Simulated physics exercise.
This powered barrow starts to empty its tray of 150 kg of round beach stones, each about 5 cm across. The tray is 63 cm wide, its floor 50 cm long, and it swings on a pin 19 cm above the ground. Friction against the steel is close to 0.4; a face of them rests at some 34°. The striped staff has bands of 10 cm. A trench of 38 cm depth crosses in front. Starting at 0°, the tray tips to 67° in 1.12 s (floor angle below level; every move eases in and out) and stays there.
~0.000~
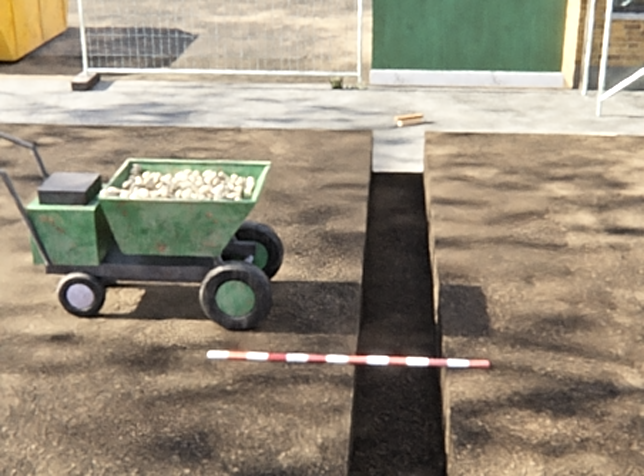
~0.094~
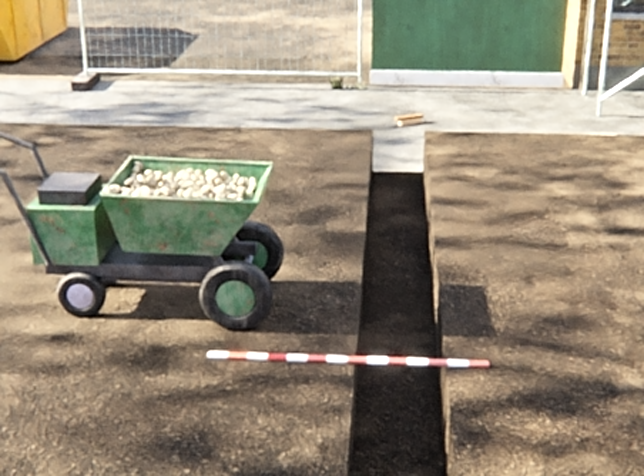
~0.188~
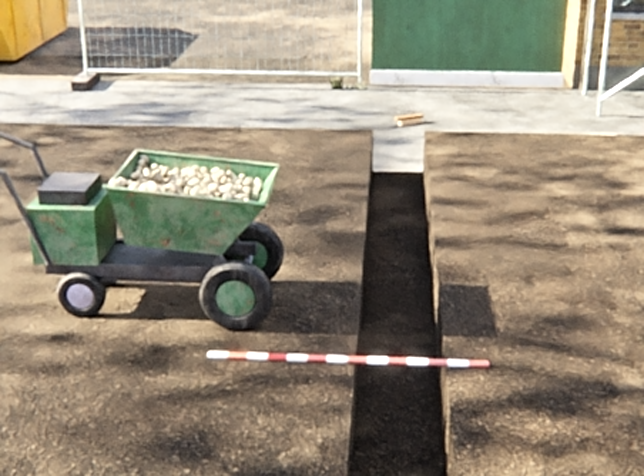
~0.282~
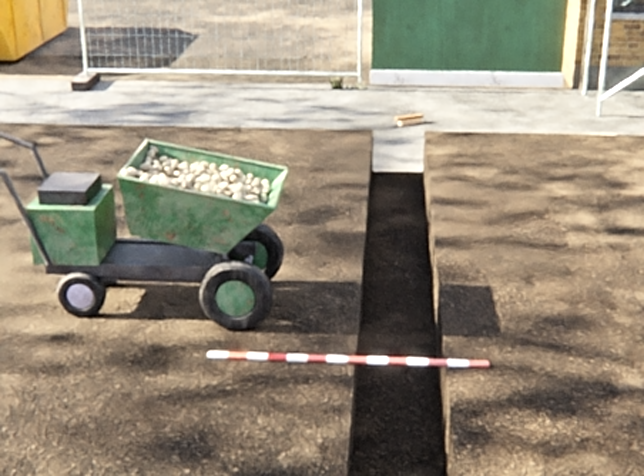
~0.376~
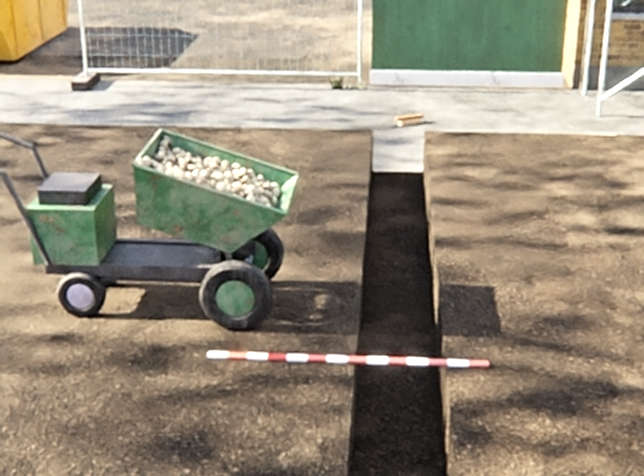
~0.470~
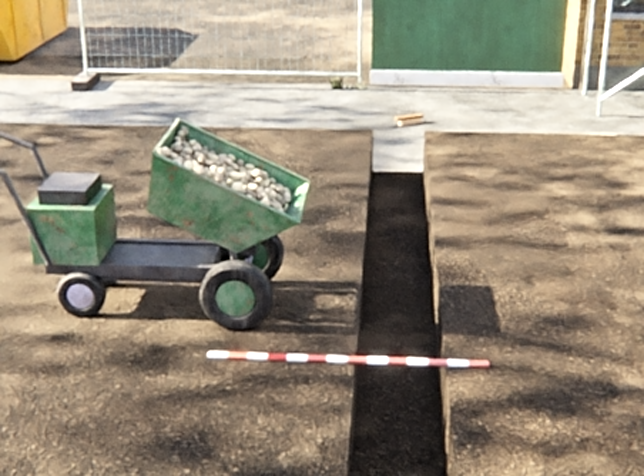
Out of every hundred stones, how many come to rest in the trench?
Some 99 per cent of it.
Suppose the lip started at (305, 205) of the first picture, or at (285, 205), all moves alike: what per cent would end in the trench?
First some 75, then 95 per cent.
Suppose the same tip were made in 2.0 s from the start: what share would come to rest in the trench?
Then about 100 per cent.
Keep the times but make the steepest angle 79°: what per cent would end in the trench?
It would be near 100 per cent.
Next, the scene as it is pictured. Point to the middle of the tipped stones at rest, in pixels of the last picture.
Around (396, 358).
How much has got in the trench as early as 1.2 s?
About 30 per cent by then.
After 0.8 s the floor is at 57°; 100 % in the tray; the foremost stones are at (335, 247).
After 1.2 s the floor is at 67°; 68 % in the tray, 3 % short of the trench, 30 % in the trench; the foremost stones are at (430, 361).
After 1.6 s the floor is at 67°; 36 % in the tray, 2 % short of the trench, 62 % in the trench; the foremost stones are at (446, 342).
After 3.5 s the floor is at 67°; 0 % in the tray, 99 % in the trench; the foremost stones are at (454, 343).
